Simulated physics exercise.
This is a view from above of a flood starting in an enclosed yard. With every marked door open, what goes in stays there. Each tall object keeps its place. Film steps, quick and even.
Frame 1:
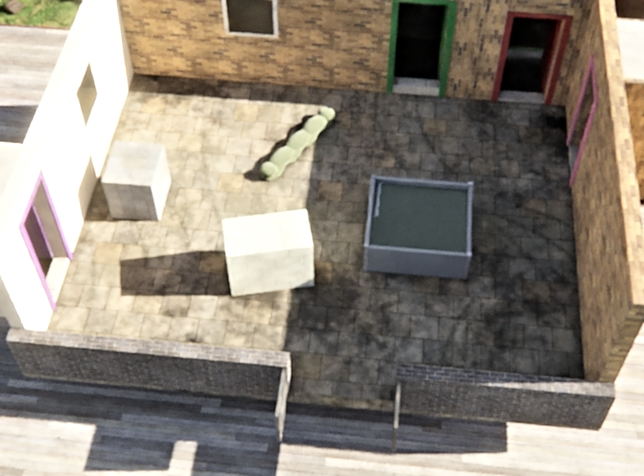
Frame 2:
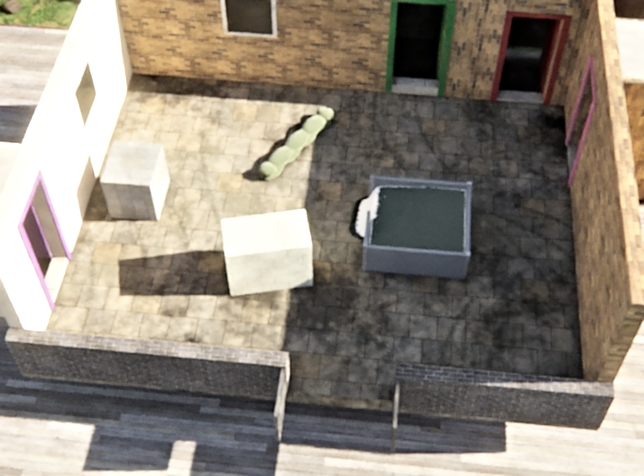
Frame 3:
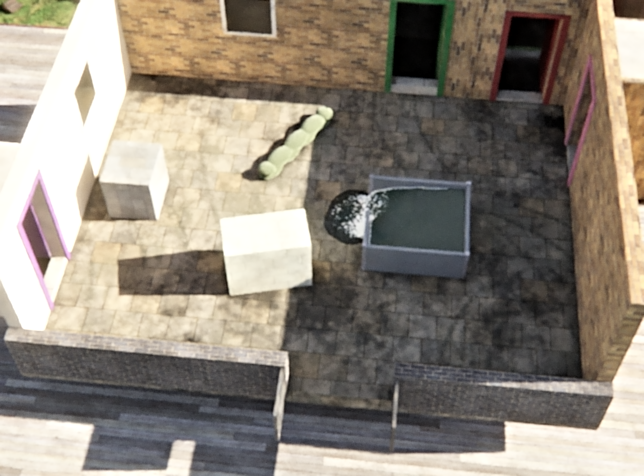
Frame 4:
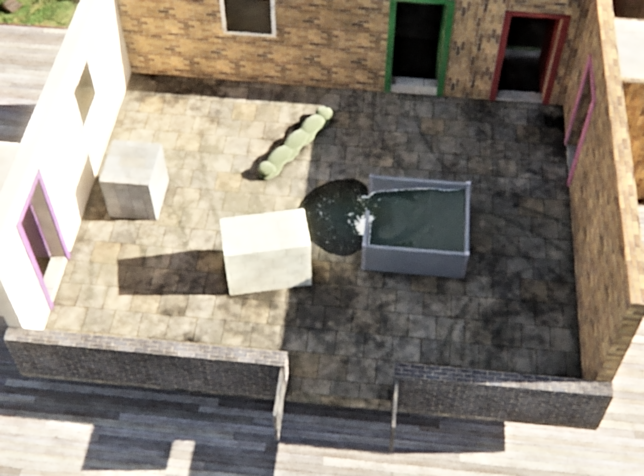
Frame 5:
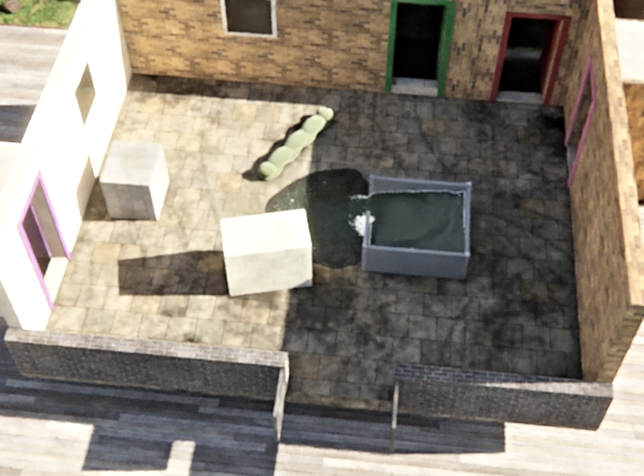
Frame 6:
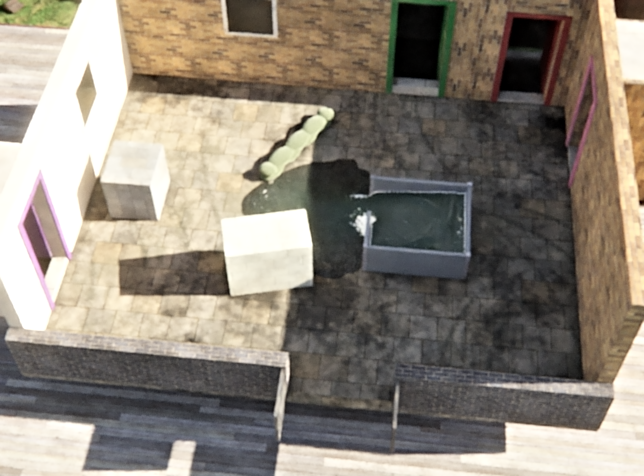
The clip opens on a walled, paved yard seen from above, with still water in a grey open tank. Water bursts from the tank's left side and splashes onto the paving, then spreads leftward as a dark, widening pool, reaching between the pale block and the lumpy green shape.
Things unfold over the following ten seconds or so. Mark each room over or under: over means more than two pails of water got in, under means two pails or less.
Green door: Under, red door: Under, pink door: Under, purple door: Under.
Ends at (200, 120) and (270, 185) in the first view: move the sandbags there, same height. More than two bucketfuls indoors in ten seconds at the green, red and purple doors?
The green one does not overflow, the red one does not overflow and the purple one does not overflow.
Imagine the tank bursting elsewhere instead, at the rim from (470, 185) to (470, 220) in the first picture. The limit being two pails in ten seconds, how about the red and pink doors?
One by one: The red one passes that mark, the pink one floods.
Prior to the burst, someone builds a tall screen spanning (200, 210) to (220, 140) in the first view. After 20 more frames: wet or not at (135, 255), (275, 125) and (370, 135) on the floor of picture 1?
Taking the points in the order given, they are inundated, inundated and inundated.
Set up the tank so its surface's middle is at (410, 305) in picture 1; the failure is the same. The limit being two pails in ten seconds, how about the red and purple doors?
Log: Red misses the mark; purple misses the mark.
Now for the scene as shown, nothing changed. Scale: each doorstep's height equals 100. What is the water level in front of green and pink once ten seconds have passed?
I'd put it at close to 10 and 80 per cent.
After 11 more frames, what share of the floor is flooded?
That's roughly 20 per cent.
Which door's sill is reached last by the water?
The pink-painted one.
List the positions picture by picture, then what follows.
The first frame shows still water in the open tank at (419, 218).
In the second frame, water pours out at (371, 211) and has run to (362, 236).
In the third frame, water pours out at (371, 212) and has run to (331, 227).
In the fourth frame, the front is at a hidden place, out from the gap at (370, 212).
In the fifth frame, the front is at a hidden place, out from the gap at (371, 212).
In the sixth frame, the front is at (251, 197), out from the gap at (371, 212).
A moment on, water covers 15 % of the floor; the green door not reached, the red door not reached, the pink door not reached, the purple door not reached.
Next, water covers 20 % of the floor; the green door not reached, the red door not reached, the pink door not reached, the purple door not reached.
Then, water covers 30 % of the floor; the green door wet at the sill, nothing in, the red door not reached, the pink door not reached, the purple door under two buckets in.
Later, water covers 50 % of the floor; the green door wet at the sill, nothing in, the red door wet at the sill, nothing in, the pink door not reached, the purple door under two buckets in.
In the end, water covers 75 % of the floor; the green door wet at the sill, nothing in, the red door wet at the sill, nothing in, the pink door wet at the sill, nothing in, the purple door under two buckets in.
